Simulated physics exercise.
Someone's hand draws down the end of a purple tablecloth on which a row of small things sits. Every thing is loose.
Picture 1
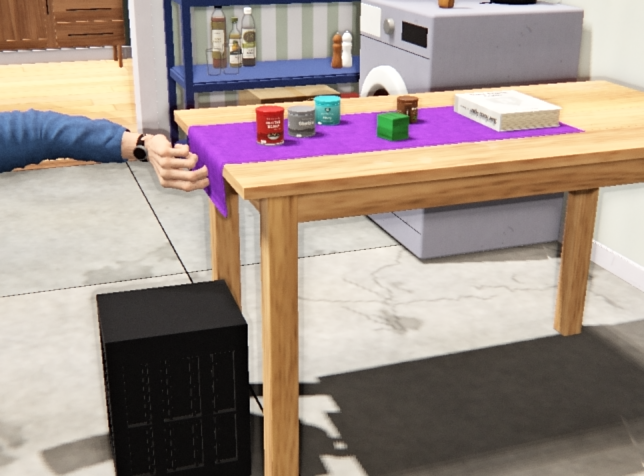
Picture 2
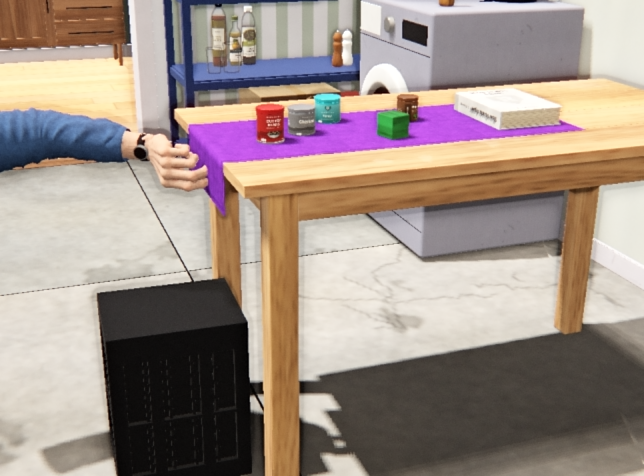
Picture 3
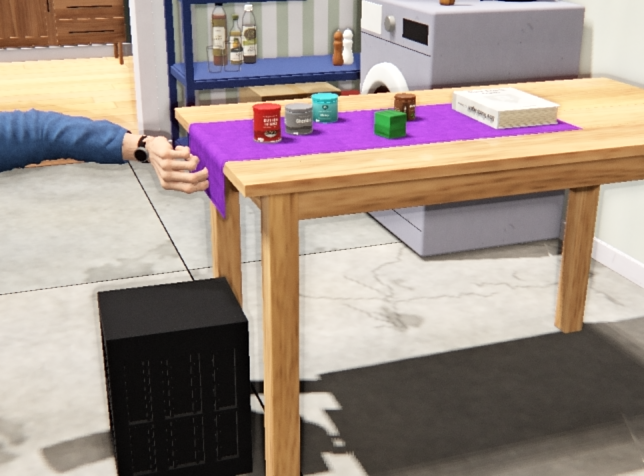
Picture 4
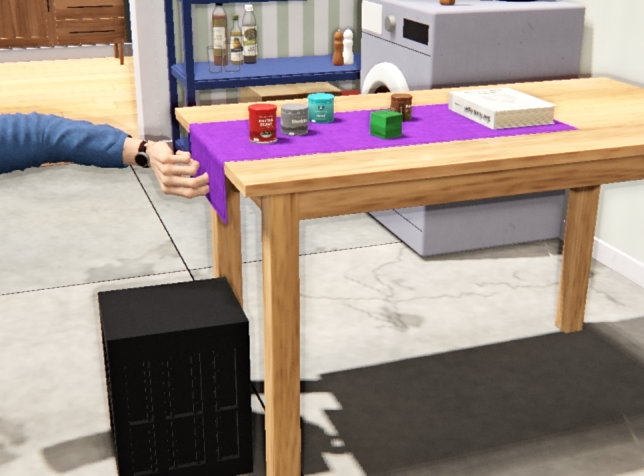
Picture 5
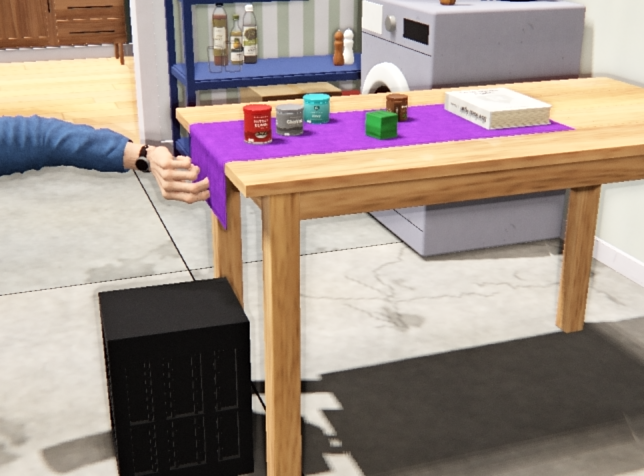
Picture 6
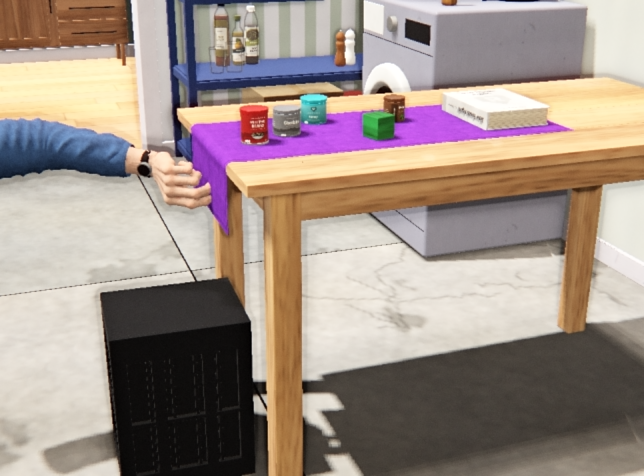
In a utility room, a hand slowly pulling a purple cloth down over a table's left end, small pots sliding slightly left.
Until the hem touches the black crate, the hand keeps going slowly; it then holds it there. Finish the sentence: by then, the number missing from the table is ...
... two.
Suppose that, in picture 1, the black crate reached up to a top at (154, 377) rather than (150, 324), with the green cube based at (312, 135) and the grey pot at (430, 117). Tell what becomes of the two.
The green cube is lost, the grey pot stays put.
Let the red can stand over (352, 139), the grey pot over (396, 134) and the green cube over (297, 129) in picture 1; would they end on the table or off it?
Here's the result: The red can remains in place, the grey pot remains in place and the green cube leaves the top.
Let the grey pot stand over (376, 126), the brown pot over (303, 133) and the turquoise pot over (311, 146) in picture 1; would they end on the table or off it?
I'd say the grey pot hangs on, the brown pot takes a fall, and the turquoise pot takes a fall.
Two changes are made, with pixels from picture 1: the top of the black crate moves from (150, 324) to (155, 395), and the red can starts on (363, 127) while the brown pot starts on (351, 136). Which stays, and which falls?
The red can is lost; the brown pot is lost.
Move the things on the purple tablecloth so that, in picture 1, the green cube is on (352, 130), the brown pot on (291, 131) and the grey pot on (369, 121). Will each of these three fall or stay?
Result - green cube: Still up; brown pot: Down; grey pot: Still up.
Soon after, hem near (211, 262); red can gone.
After that, hem on the crate; red can and grey pot gone.
In the end, hem on the crate; red can and grey pot gone. The answer is two.
